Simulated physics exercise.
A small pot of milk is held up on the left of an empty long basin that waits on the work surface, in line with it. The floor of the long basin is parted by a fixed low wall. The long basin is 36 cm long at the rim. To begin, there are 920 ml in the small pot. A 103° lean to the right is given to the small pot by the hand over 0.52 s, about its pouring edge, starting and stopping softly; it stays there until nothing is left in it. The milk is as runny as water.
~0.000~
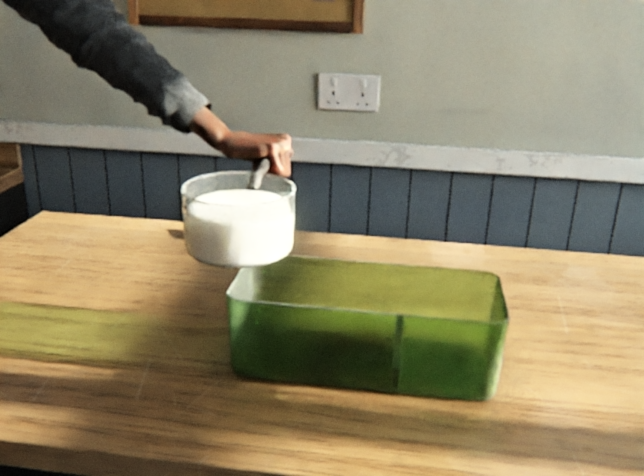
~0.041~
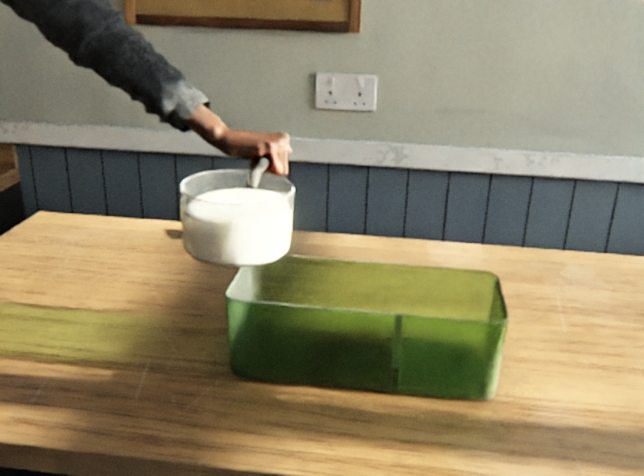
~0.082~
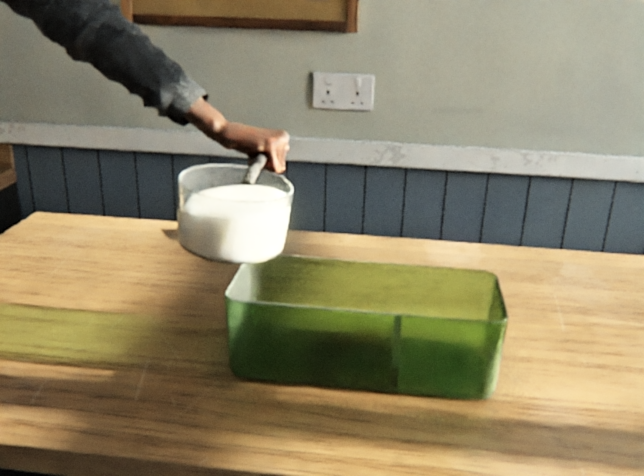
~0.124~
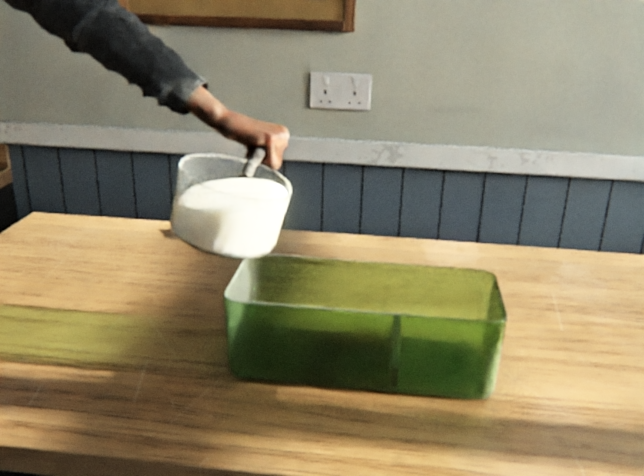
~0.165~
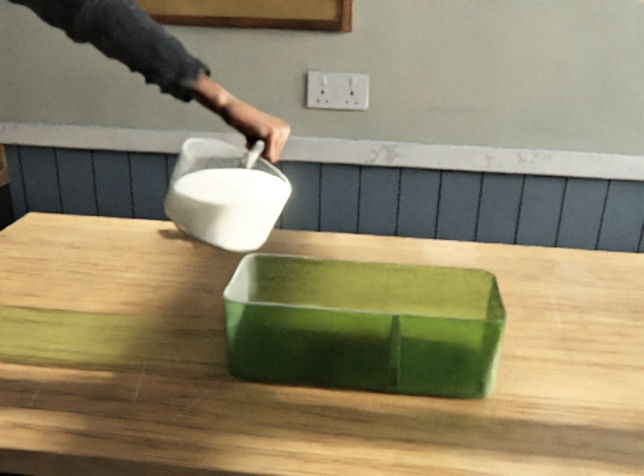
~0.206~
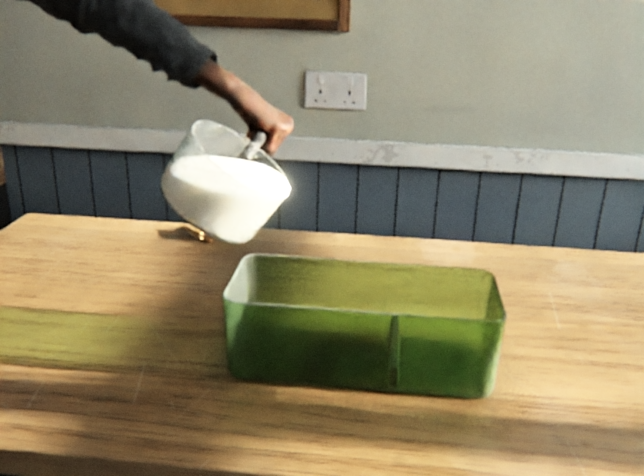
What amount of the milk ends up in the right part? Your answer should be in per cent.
24 %.
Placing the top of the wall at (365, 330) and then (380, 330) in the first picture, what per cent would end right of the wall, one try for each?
Respectively close to 60 and 45 %.
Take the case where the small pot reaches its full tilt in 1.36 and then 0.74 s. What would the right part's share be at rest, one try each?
The first try gives around 10 percent, the second around 25 percent.
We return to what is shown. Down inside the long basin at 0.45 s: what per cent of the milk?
Around 3 percent.
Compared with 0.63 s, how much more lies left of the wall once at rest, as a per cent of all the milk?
Close to 20% of the whole.
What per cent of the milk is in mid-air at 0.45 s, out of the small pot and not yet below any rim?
40 %.
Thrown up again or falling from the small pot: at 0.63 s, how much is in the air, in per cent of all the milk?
Estimate: Around 26 per cent.
By 0.45 s the tilt is 98° and 57 per cent is still to pour, 3 is left of the wall and 0 right of it.
By 0.63 s the tilt is 103° and 8 per cent is still to pour, 50 is left of the wall and 15 right of it.
By 0.82 s the tilt is 103° and 1 per cent is still to pour, 61 is left of the wall and 18 right of it.
By 1.02 s the tilt is 103° and 0 per cent is still to pour, 69 is left of the wall and 21 right of it.
At rest 70 per cent lies left of the wall, 24 right of it and 6 outside.
